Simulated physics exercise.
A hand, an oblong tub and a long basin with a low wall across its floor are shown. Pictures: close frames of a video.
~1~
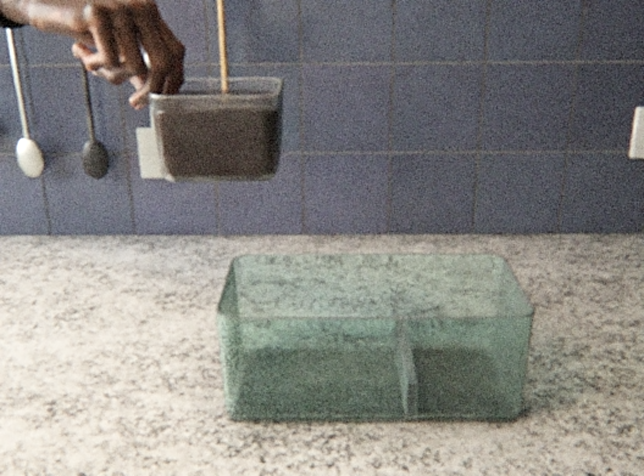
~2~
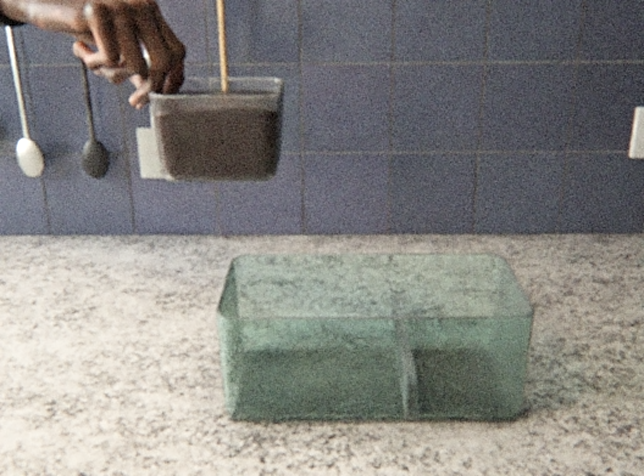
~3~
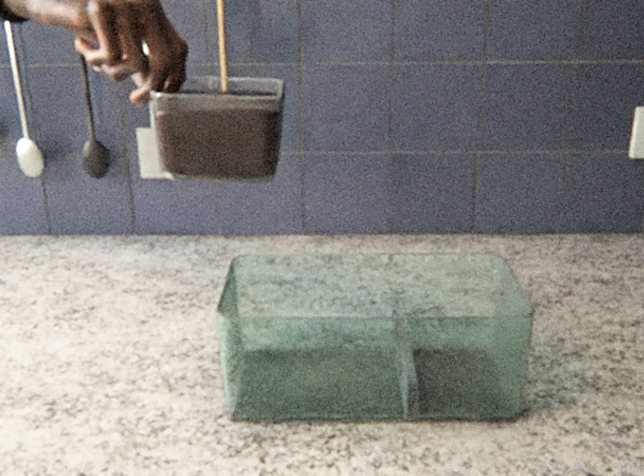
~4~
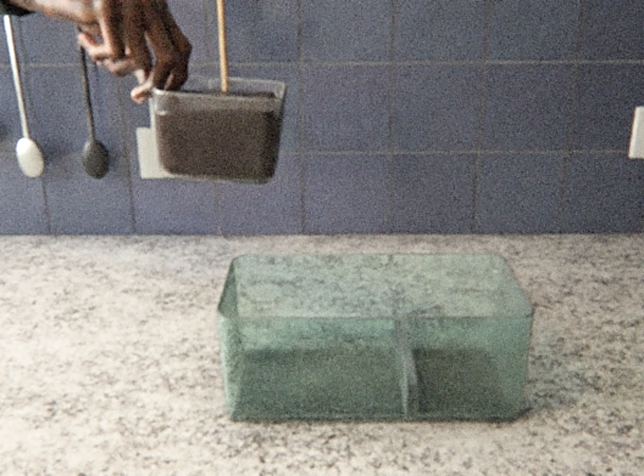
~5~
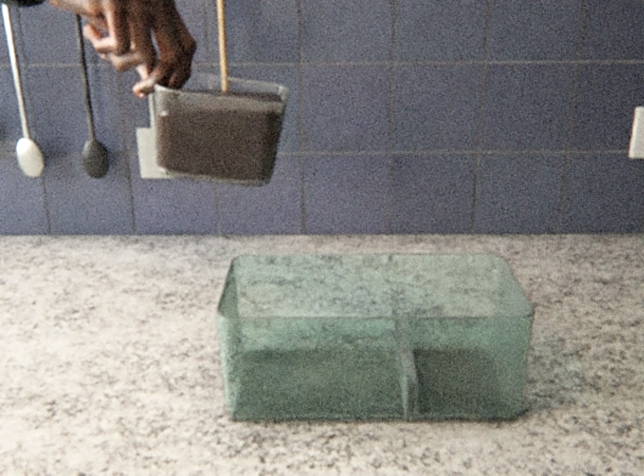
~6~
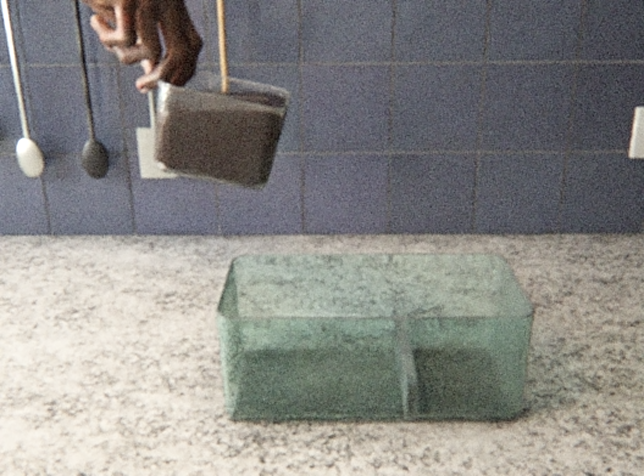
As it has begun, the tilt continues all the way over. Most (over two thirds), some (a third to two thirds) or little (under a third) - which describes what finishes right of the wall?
Little.
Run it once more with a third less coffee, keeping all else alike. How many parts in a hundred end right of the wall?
The share comes to some 5 parts in a hundred.
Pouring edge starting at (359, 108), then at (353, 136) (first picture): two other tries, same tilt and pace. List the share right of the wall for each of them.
About 70 per cent, then about 65 per cent.
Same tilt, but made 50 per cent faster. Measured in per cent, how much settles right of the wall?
It comes to some 10 per cent.
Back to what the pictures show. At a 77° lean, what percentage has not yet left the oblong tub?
About 55 %.
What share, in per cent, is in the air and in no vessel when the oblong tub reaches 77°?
That comes to near 35 percent.
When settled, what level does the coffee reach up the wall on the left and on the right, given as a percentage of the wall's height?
Once it is still, the left part shows 60 per cent and the right part 0.
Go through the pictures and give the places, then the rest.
Tilt 0°; pouring edge (280, 89); surface from (164, 100) to (279, 99); the long basin's rim runs from (225, 285) to (518, 284); the wall's top is at (405, 348), in the first picture.
Tilt 1°; pouring edge (281, 89); surface from (164, 100) to (279, 99), in the second picture.
Tilt 2°; pouring edge (282, 91); surface from (165, 99) to (280, 100), in the third picture.
Tilt 5°; pouring edge (283, 94); surface from (166, 99) to (281, 101), in the fourth picture.
Tilt 8°; pouring edge (285, 97); surface from (168, 100) to (283, 101), in the fifth picture.
Tilt 12°; pouring edge (288, 103); surface from (169, 100) to (285, 102), in the sixth picture.
A moment on, the oblong tub is tipped on its side and 53 per cent is still to pour, 9 is left of the wall and 0 right of it.
Next, the oblong tub is tipped right over and 6 per cent is still to pour, 81 is left of the wall and 2 right of it.
Then the oblong tub is tipped right over and 0 per cent is still to pour, 94 is left of the wall and 5 right of it.
Later the oblong tub is tipped right over and 0 per cent is still to pour, 93 is left of the wall and 5 right of it.
At rest 93 per cent lies left of the wall, 5 right of it and 2 outside.
